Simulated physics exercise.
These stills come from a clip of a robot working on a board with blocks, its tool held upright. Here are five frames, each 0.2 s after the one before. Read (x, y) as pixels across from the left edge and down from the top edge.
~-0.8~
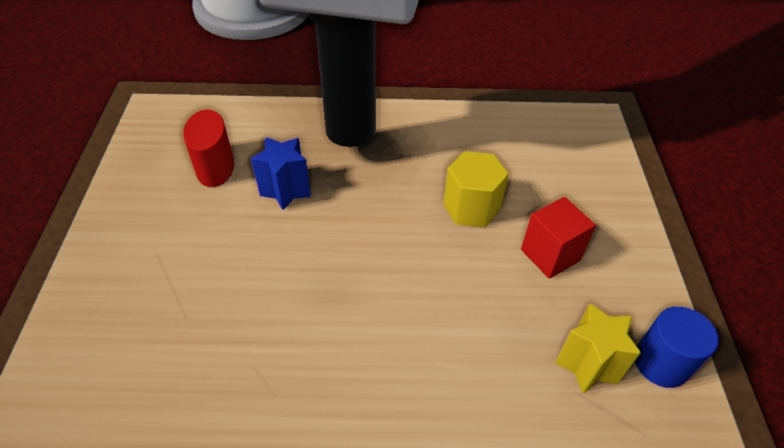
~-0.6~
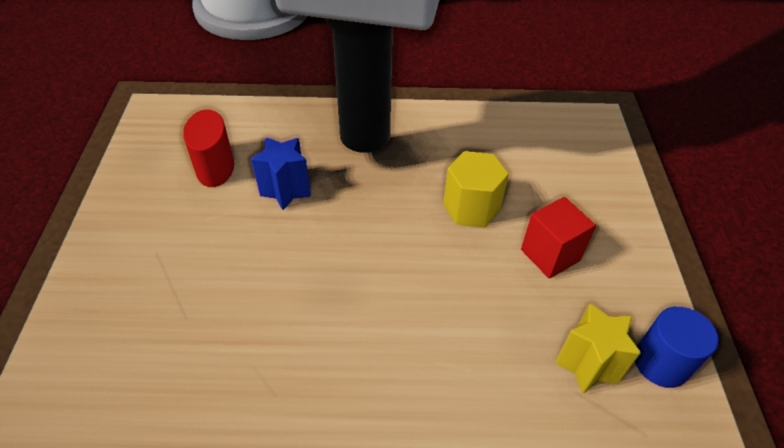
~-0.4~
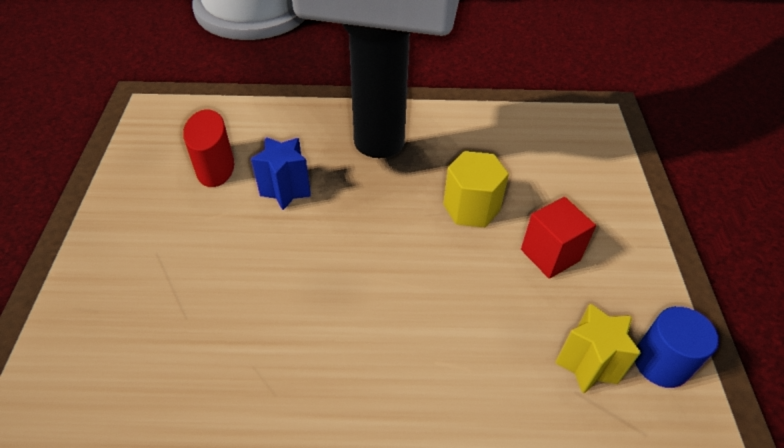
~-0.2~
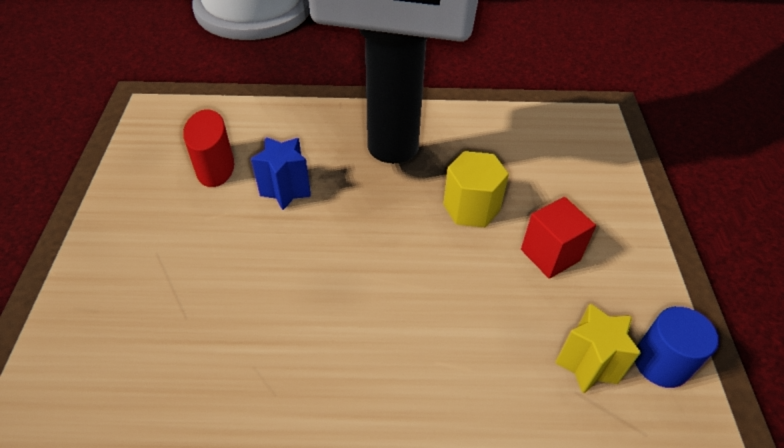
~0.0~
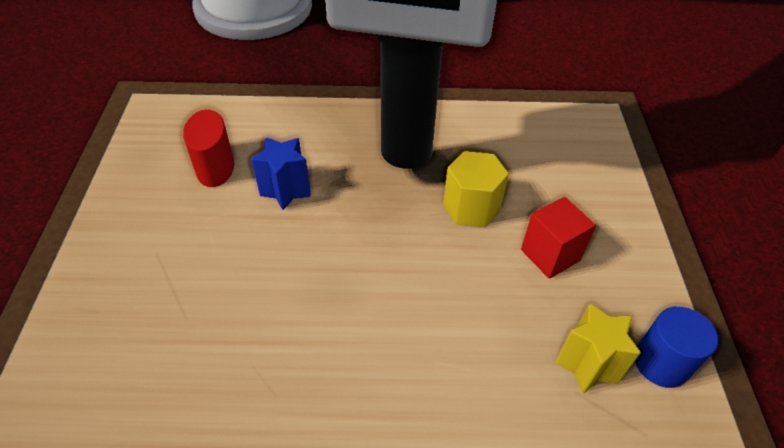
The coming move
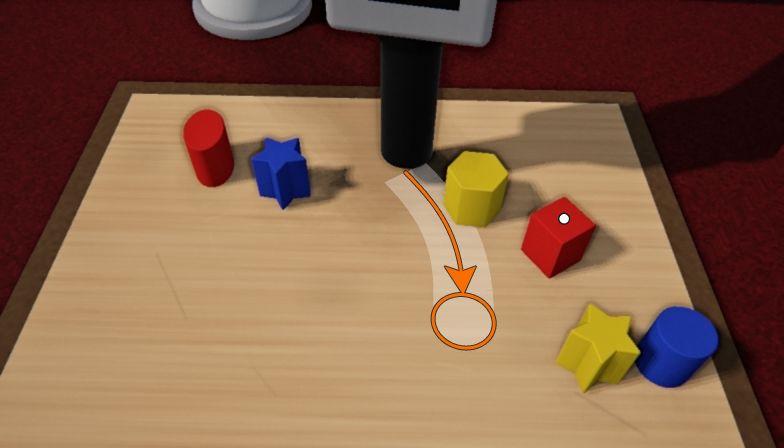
In this clip, a robot's black cylindrical tool moves a short way rightward and slightly toward the viewer over a wooden board, nearing a yellow hexagonal block, while the red, blue and yellow blocks all stay still.
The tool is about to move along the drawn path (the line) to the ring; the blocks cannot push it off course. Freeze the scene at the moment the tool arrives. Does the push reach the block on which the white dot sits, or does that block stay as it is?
Still in place.
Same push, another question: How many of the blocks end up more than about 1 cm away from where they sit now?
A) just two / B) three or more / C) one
My answer is option C.
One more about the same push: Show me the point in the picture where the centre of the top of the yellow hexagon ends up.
Around pixel (512, 188).
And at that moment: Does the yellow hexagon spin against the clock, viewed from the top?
That would be a yes.
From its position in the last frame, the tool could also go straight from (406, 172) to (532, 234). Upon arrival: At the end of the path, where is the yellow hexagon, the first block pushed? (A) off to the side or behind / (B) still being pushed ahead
It's B.
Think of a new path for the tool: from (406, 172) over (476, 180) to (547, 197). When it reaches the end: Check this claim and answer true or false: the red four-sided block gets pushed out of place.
False - the claim does not hold.
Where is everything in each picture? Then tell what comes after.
Tool tip at (351, 131); block tops, yellow hexagon at (478, 170); red four-sided block at (564, 219), in the first frame.
Tool at (365, 136); blocks unchanged, in the second frame.
Tool at (379, 141); blocks unchanged, in the third frame.
Tool at (393, 146); blocks unchanged, in the fourth frame.
Tool at (407, 151); yellow hexagon at (478, 170); red four-sided block at (564, 219), in the fifth frame.
Path on the board, from (406, 172) by way of (439, 212) and (459, 261) to (464, 320); the dot is on the red four-sided block.
What follows on the original path. One third of the way, tool at (442, 192); yellow hexagon at (500, 181), turned 35° anticlockwise.
Two thirds of the way, tool at (463, 243); yellow hexagon at (512, 188), turned 65° anticlockwise.
At the end, tool at (468, 302); yellow hexagon at (512, 188), turned 65° anticlockwise; red four-sided block in place.
